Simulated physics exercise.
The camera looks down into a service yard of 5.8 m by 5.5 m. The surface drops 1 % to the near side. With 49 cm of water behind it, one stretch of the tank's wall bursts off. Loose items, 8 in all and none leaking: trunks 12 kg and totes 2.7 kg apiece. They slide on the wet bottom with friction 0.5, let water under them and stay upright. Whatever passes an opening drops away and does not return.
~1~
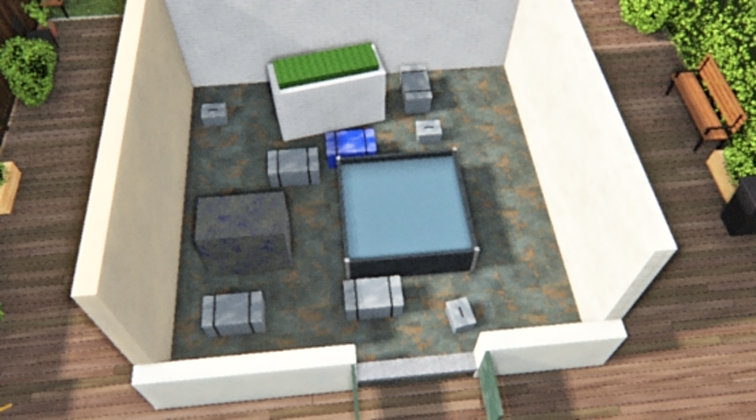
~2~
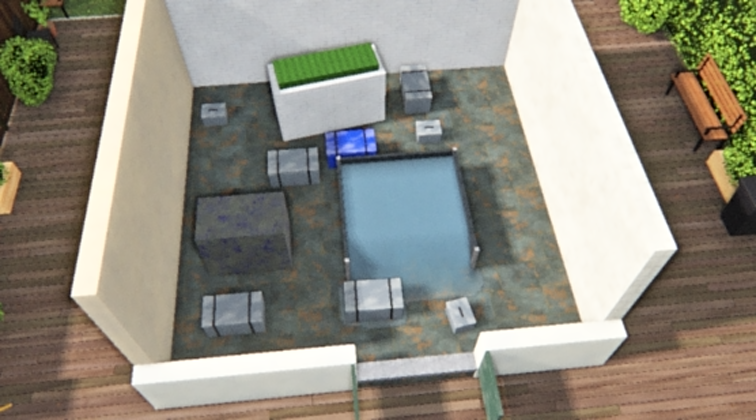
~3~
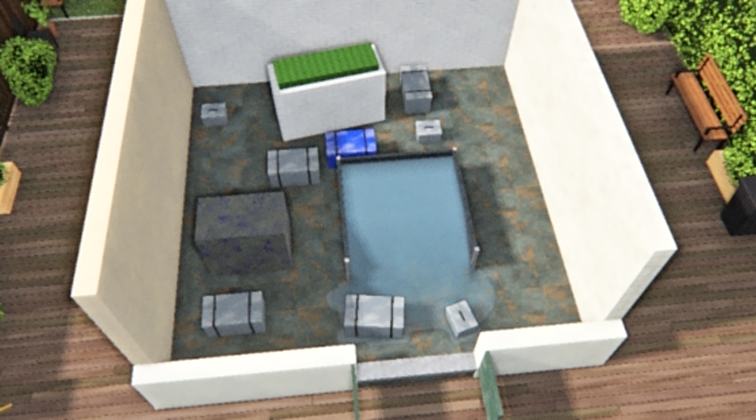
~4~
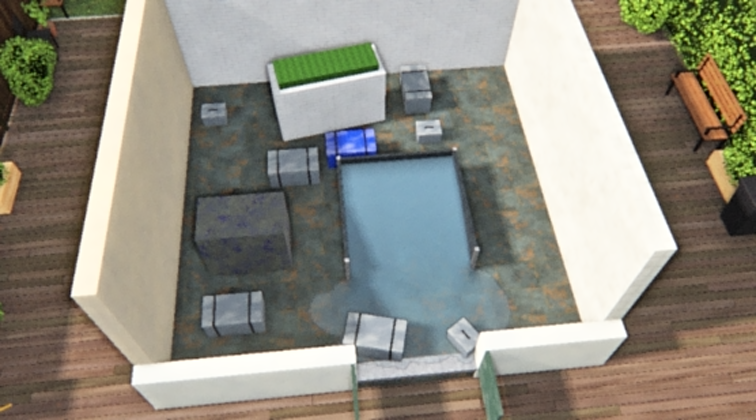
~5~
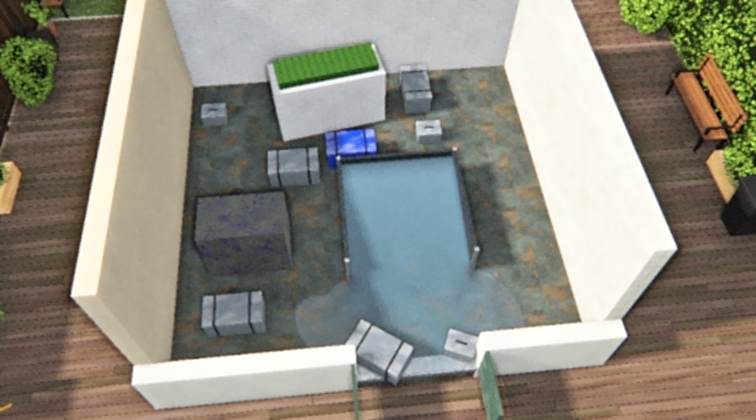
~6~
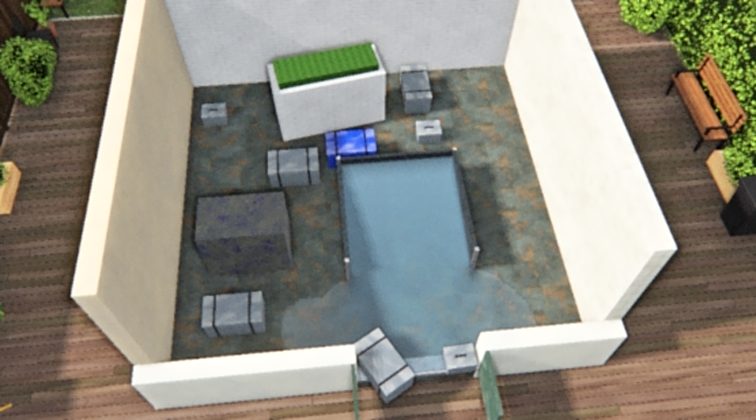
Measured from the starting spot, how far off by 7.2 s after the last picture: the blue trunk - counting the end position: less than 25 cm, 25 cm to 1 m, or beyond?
Blue trunk stays put.
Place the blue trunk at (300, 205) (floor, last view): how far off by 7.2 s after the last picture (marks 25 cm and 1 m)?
It barely shifts.
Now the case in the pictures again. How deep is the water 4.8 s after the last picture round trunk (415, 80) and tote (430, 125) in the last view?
About 1 and 1 cm.
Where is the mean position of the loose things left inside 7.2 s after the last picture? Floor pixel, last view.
Around (331, 158).
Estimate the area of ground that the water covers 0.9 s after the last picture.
Some 9.0 m2.
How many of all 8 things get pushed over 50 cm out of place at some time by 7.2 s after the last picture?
3 of them.
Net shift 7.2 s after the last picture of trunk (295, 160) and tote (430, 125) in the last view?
In that order: 0 cm, 0 cm.
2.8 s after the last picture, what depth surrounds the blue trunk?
Roughly 0 cm.
Then, 0.9 s after the last picture the blue trunk is near (351, 141), 0.0 m from its start, aground; 2 of 8 are out; 0 afloat.
Then, 2.8 s after the last picture the blue trunk is near (351, 141), 0.0 m from its start, aground; 2 of 8 are out; 0 afloat.
Then, 4.8 s after the last picture the blue trunk is near (351, 141), 0.0 m from its start, aground; 2 of 8 are out; 1 afloat.
Then, 7.2 s after the last picture the blue trunk is near (351, 141), 0.0 m from its start, aground; 2 of 8 are out; 0 afloat.
